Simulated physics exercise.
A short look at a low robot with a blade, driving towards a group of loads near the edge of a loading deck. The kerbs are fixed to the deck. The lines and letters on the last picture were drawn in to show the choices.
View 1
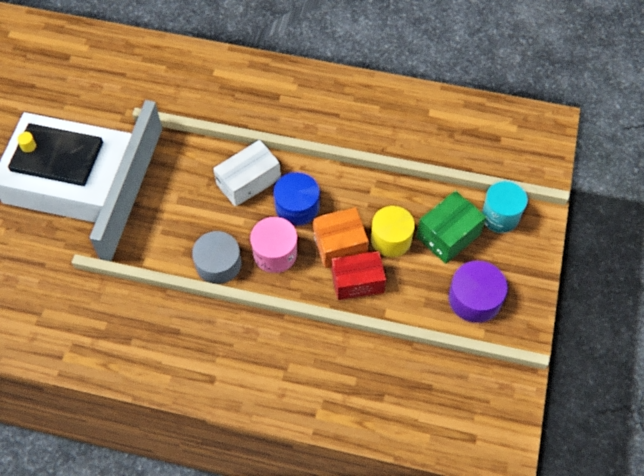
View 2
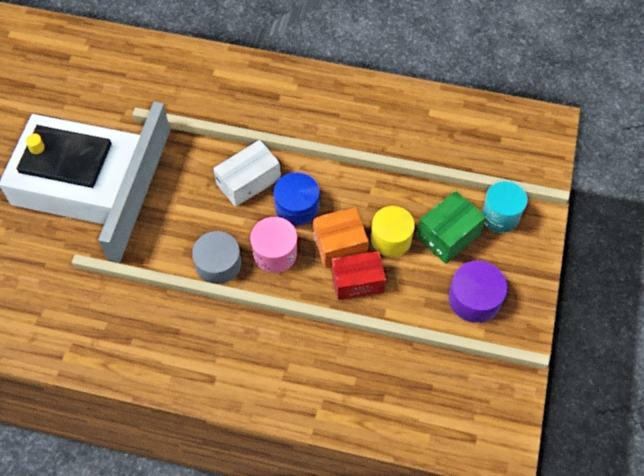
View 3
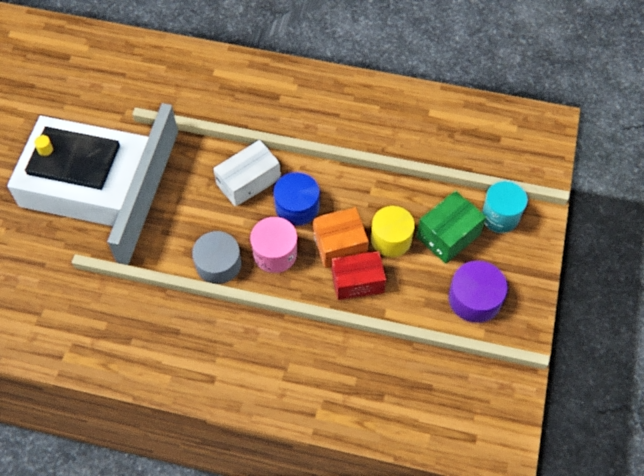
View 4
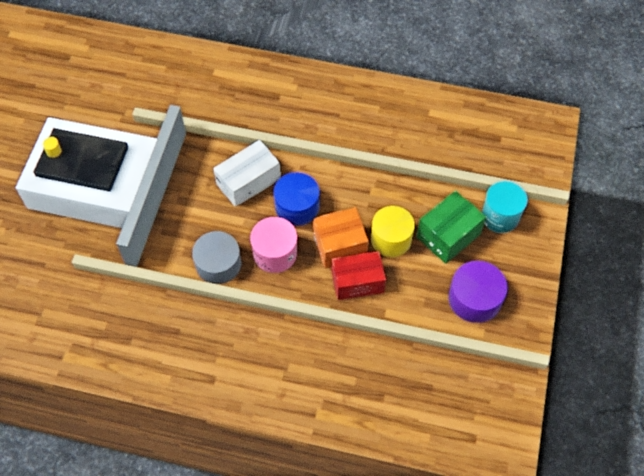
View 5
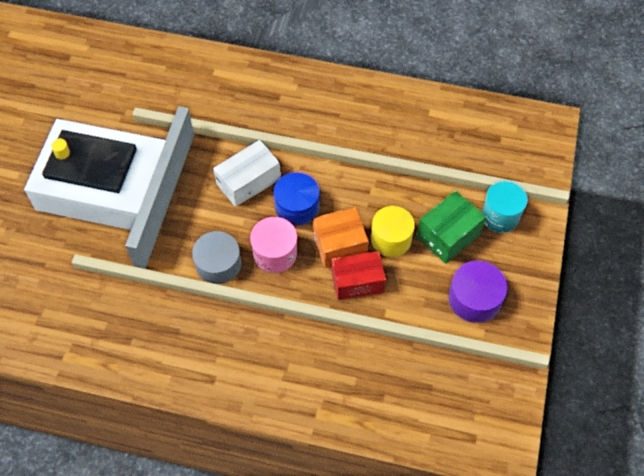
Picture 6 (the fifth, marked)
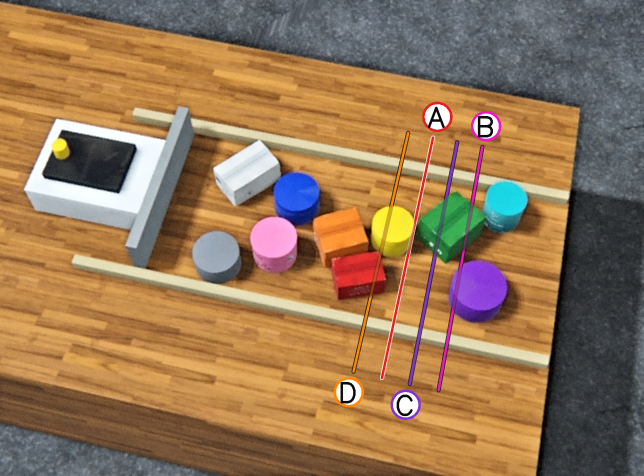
At first, a low white robot with a wide grey blade sits at the left end of a wooden deck, facing a scattered group of coloured boxes and canisters between two pale rails. It then creeps steadily right, narrowing the gap to the grey canister and white box, while all the loads stay still.
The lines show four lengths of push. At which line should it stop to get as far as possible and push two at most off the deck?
Line C.
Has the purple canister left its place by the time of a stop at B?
By then, yes.
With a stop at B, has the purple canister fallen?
By then, yes.
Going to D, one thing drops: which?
The turquoise pail goes over.
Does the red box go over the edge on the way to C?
By then, no.
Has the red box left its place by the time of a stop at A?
By then, yes.
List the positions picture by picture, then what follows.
The first picture shows orange box (340, 238); pink pail (274, 245); green box (451, 227).
The second picture shows robot (70, 156); yellow canister (392, 232).
The third picture shows robot (78, 158); grey canister (217, 258).
The fourth picture shows robot (87, 160); white box (247, 173).
The fifth picture shows robot (96, 161); purple canister (477, 292); orange box (340, 238); pink pail (274, 245).
On the copy, A at (409, 249); B at (462, 260); C at (435, 254); D at (383, 244).
On C. First, robot (192, 181); grey canister (270, 274); white box (296, 169).
Then, robot (291, 201); turquoise pail (549, 210); green box (509, 229).
Finally, robot (368, 216); green box over the edge; turquoise pail over the edge; two fallen.
By contrast, A is within the limit but short; B drops four; D is within the limit but short.
